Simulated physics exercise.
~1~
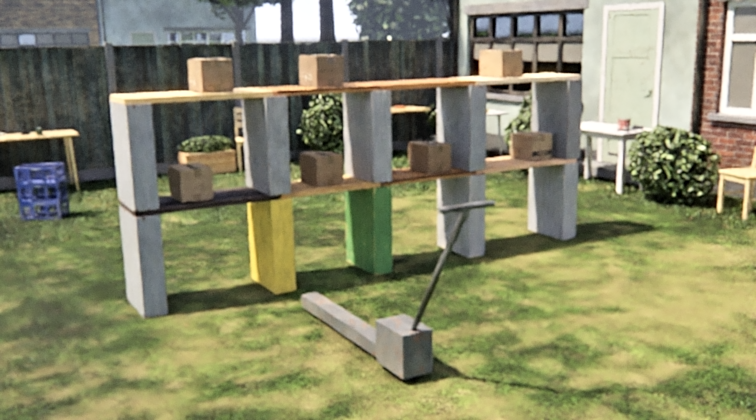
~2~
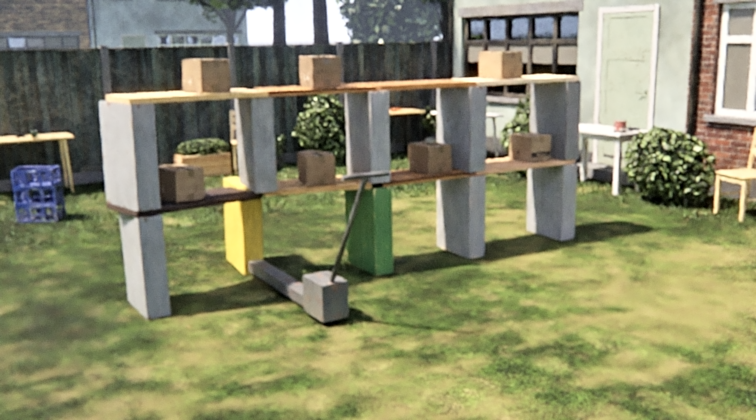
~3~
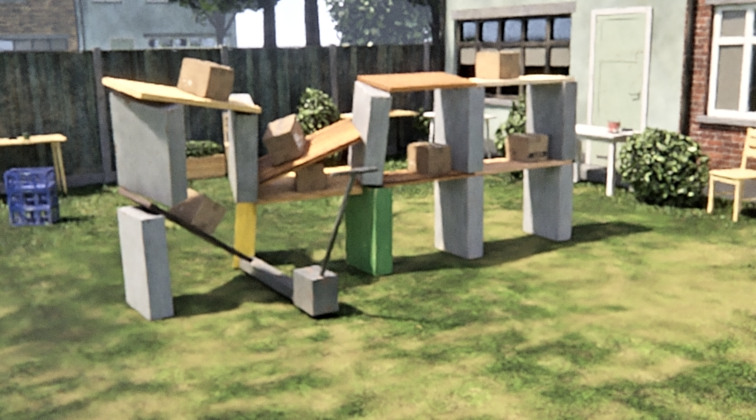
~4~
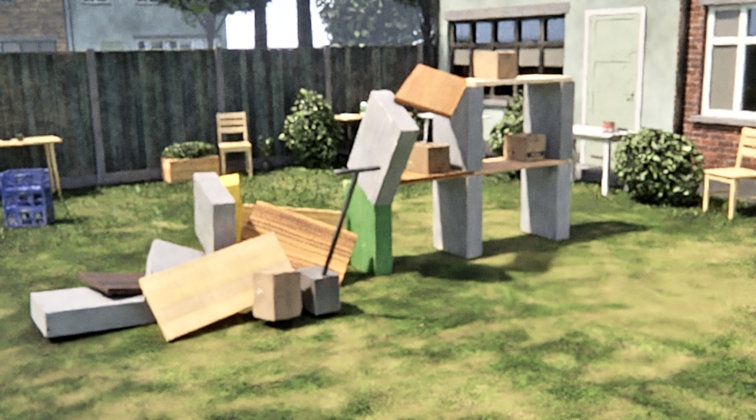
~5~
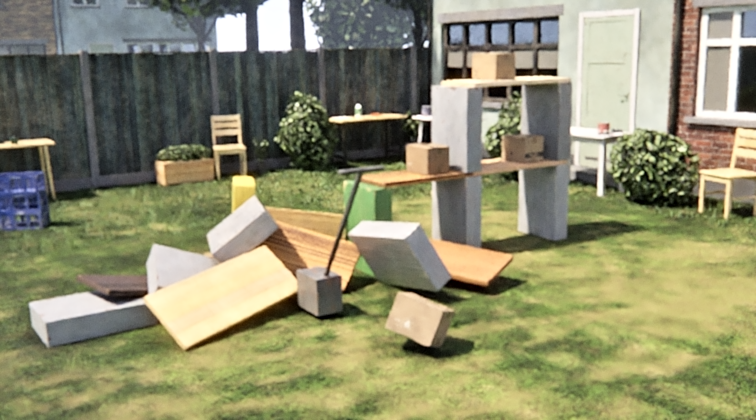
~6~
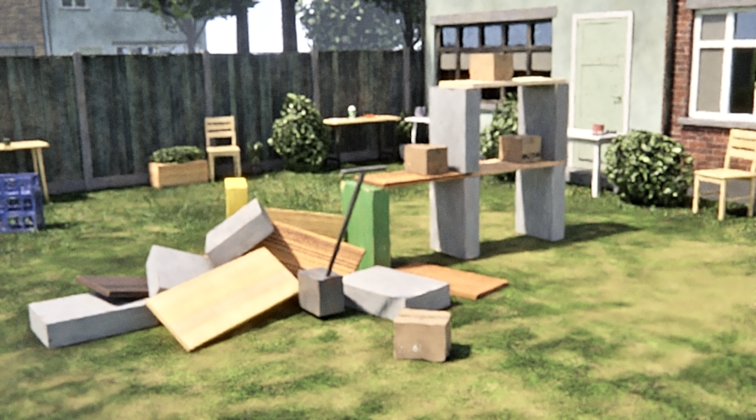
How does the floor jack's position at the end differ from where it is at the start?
At the start the jack is out on the open grass in front of the shelving, to the right of the green upright's foot. By the end it is farther left and a little farther back, among the fallen boards and uprights just left of the green upright.
In a fenced yard beside a house, grey uprights, one yellow and one green, hold two tiers of loose boards with cartons on them. A narrow floor jack with a long handle slides leftward and back into the foot of the yellow upright. The left end gives way, its boards tipping and cartons sliding as the grey uprights topple. An upper grey upright above the green one then leans and falls, and a carton tumbles onto the grass in front. The pieces settle in a heap around the jack, while the yellow and green uprights and the right-hand section still stand.
